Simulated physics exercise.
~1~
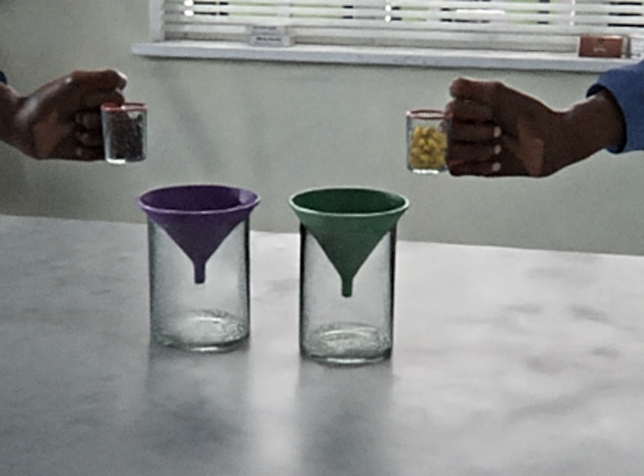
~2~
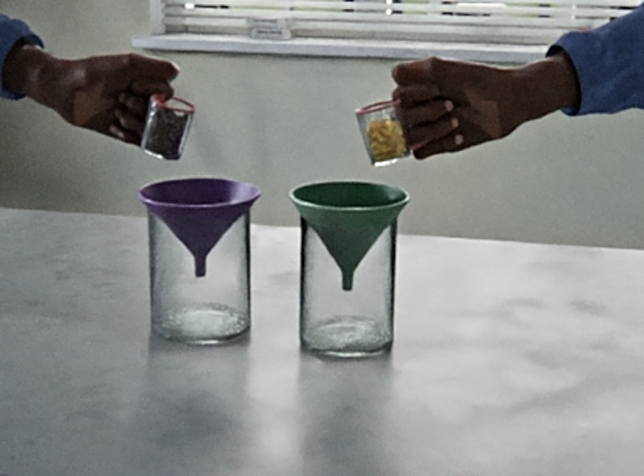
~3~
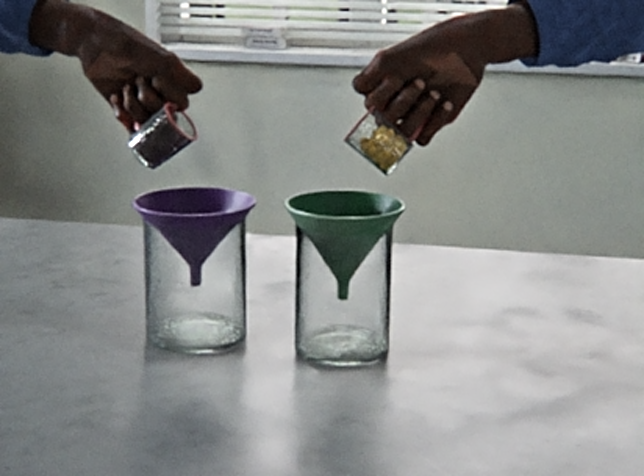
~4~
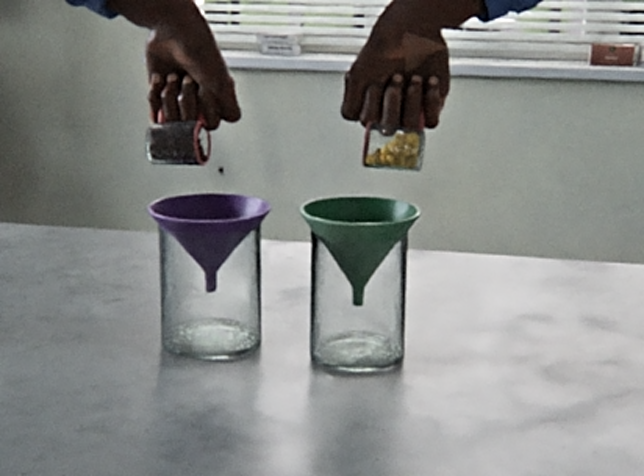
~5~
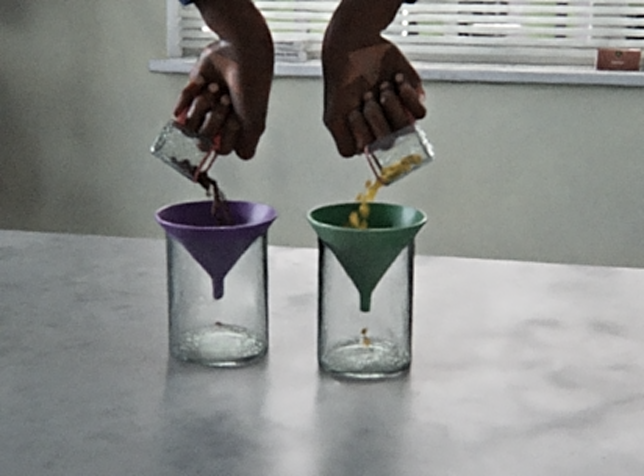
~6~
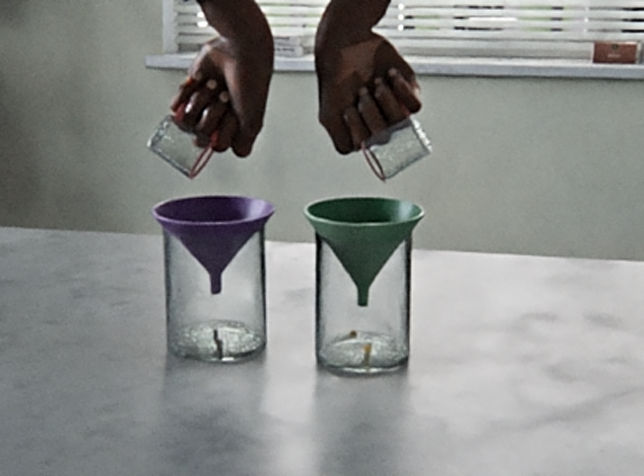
On a grey tabletop before a pale wall and a window with white blinds, seen from the front by a slightly swaying camera, two clear jars stand side by side, a purple funnel in the left and a green one in the right. Two hands hold small clear cups above them, dark pieces on the left and yellow pieces on the right. The hands move inward and tip the cups until both contents pour into the funnels. The cups end upturned and emptied, with only a few pieces down in each jar and nearly all the rest stuck in the funnels.
